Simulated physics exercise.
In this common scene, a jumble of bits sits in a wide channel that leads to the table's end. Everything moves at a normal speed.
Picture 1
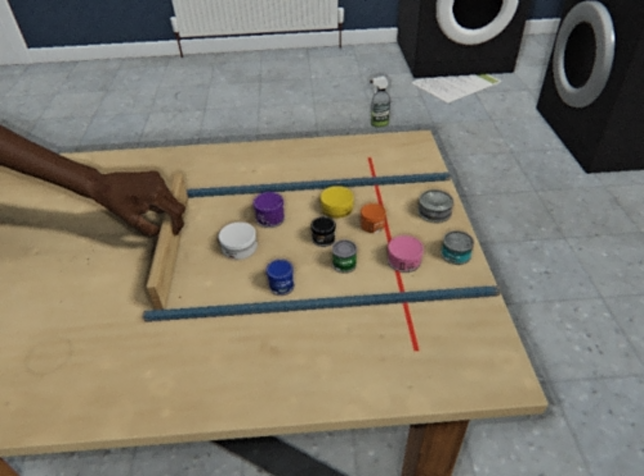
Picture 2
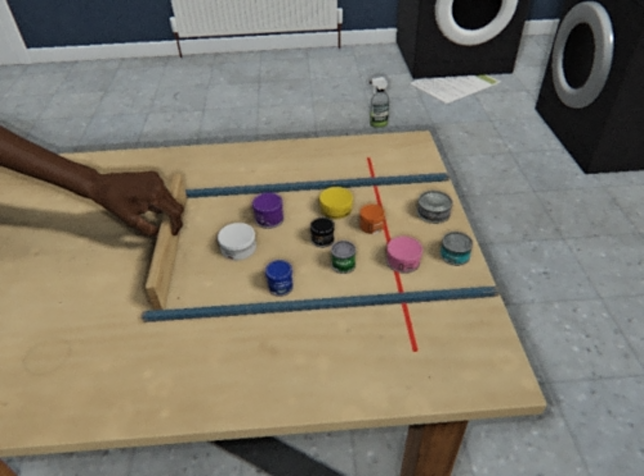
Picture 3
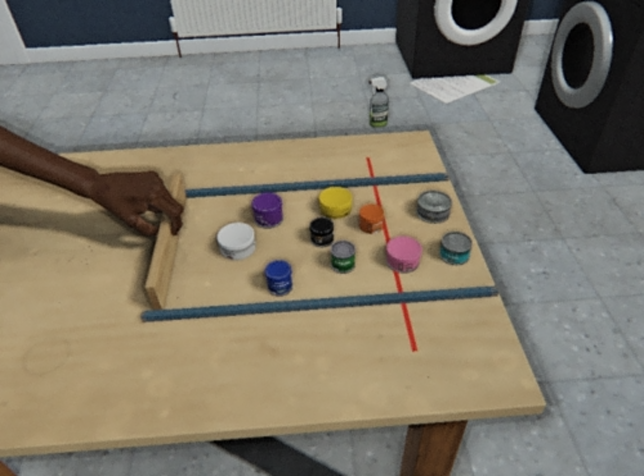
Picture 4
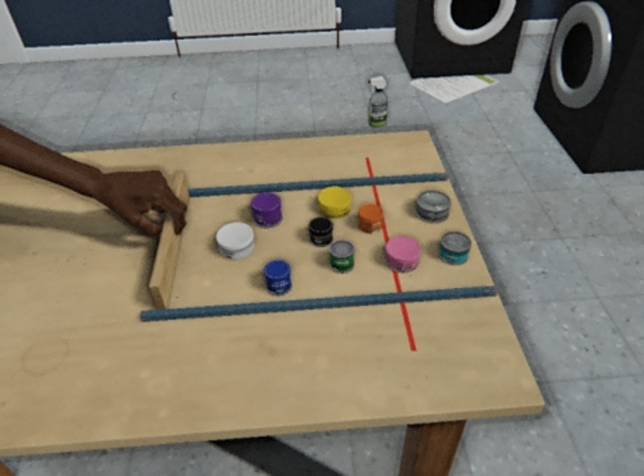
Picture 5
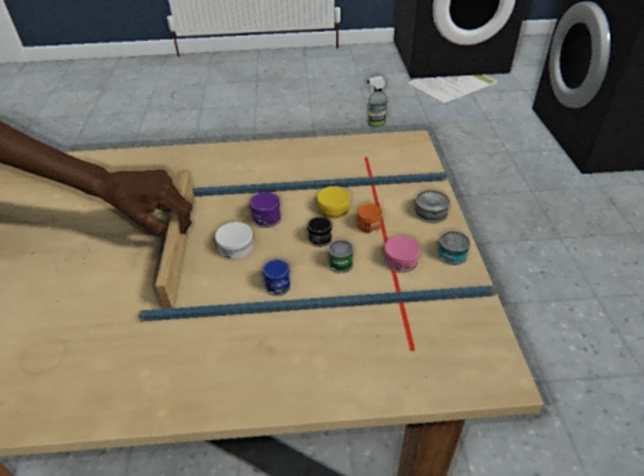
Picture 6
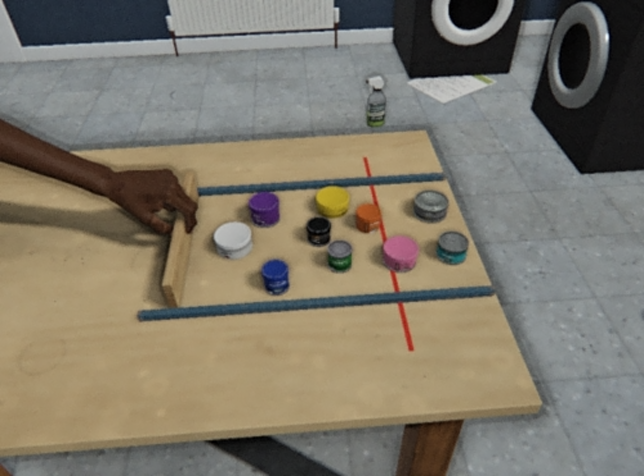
A hand slides a wooden board slightly right toward small colourful tubs sitting still.
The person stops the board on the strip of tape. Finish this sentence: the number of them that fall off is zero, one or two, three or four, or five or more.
The number of them that fall off is zero.
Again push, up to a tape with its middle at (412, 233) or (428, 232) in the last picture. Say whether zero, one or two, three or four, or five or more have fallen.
Okay, so it's one to two for the first place and three or four for the second.
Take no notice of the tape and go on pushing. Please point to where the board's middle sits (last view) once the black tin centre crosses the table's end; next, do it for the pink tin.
Its middle is around (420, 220) and around (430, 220).
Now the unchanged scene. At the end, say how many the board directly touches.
4.
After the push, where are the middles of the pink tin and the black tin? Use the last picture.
In the last picture the first middle sits at (431, 253) and the other at (428, 222).
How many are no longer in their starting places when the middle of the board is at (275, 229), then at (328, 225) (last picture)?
By then 4, and later 7.
Early on, none off yet; turquoise tin at rest near (452, 248); grey tin at rest near (431, 207); pink tin at rest near (400, 254).
Finally, the number that fall off is zero.
